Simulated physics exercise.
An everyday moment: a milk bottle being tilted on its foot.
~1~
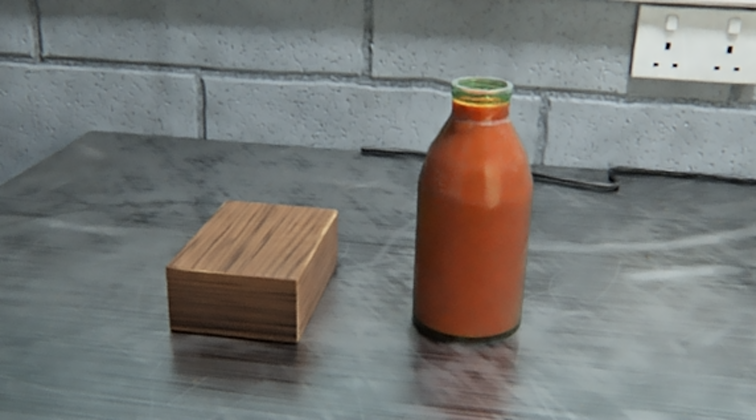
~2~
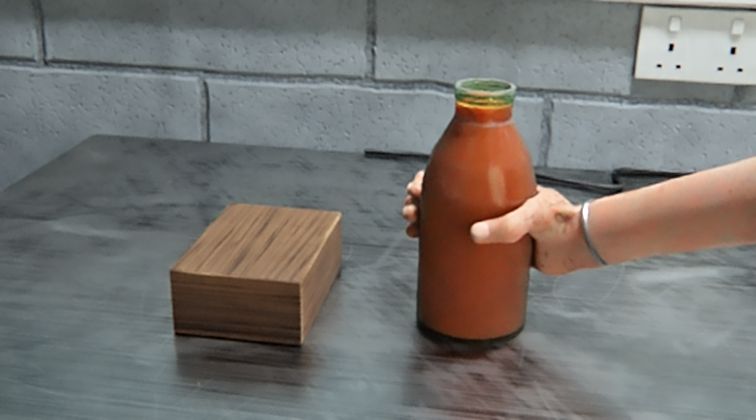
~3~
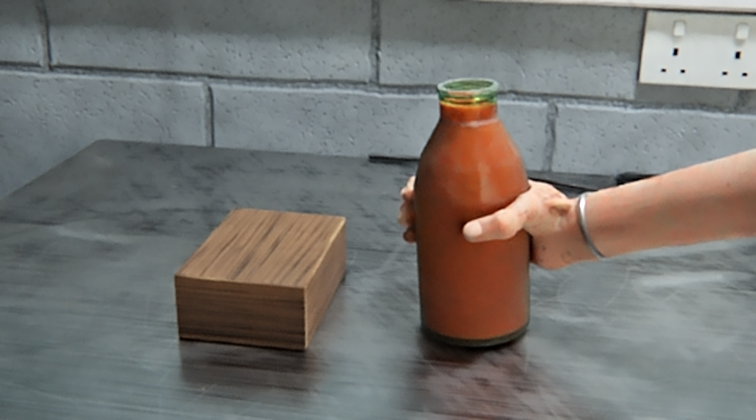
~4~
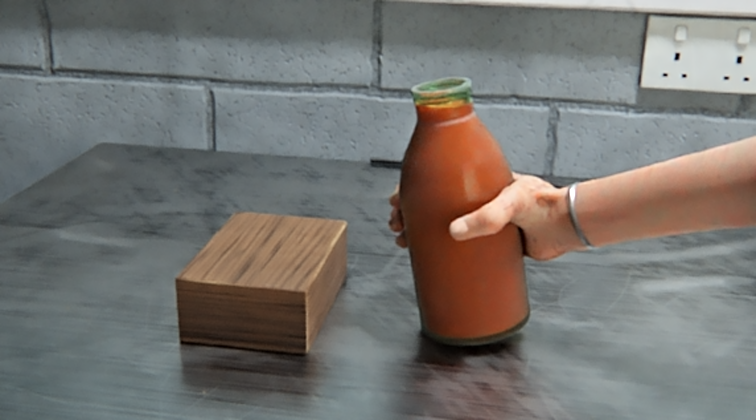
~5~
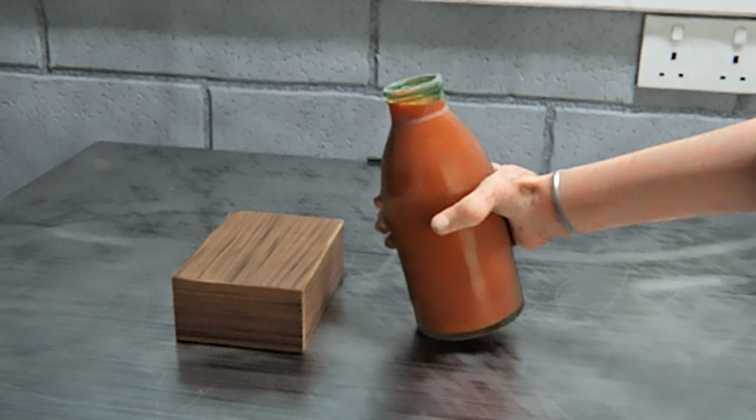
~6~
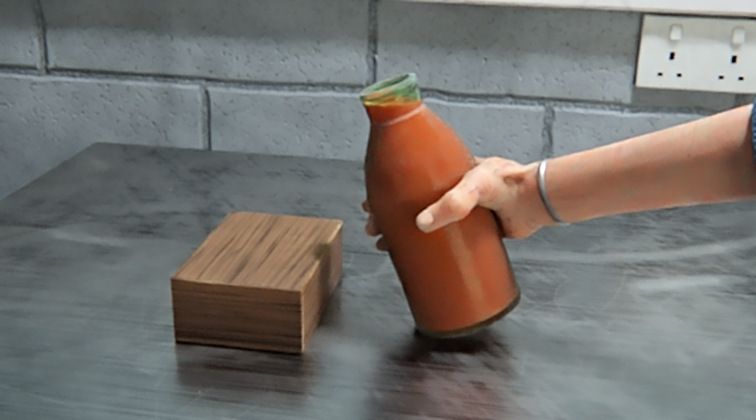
On a dark tabletop against a grey block wall, a hand reached in from the right, gripped a nearly full bottle of orange-red liquid, and tilted it leftward on its foot towards a wooden block.
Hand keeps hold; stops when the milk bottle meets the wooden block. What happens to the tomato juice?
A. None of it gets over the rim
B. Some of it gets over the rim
Some of it gets over the rim (B).
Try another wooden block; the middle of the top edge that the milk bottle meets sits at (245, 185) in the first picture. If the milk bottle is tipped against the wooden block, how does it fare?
Outcome: Overflow.
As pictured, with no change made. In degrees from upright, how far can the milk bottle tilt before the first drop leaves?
Somewhere near 35° from upright.
Soon after, the milk bottle leans by about 35°; nothing has left it.
Later, the milk bottle leans by about 50°; some has gone over its rim; nearly all of the tomato juice is inside.
In the end, the milk bottle leans by about 55°, against the wooden block; some has gone over its rim; nearly all of the tomato juice is inside.
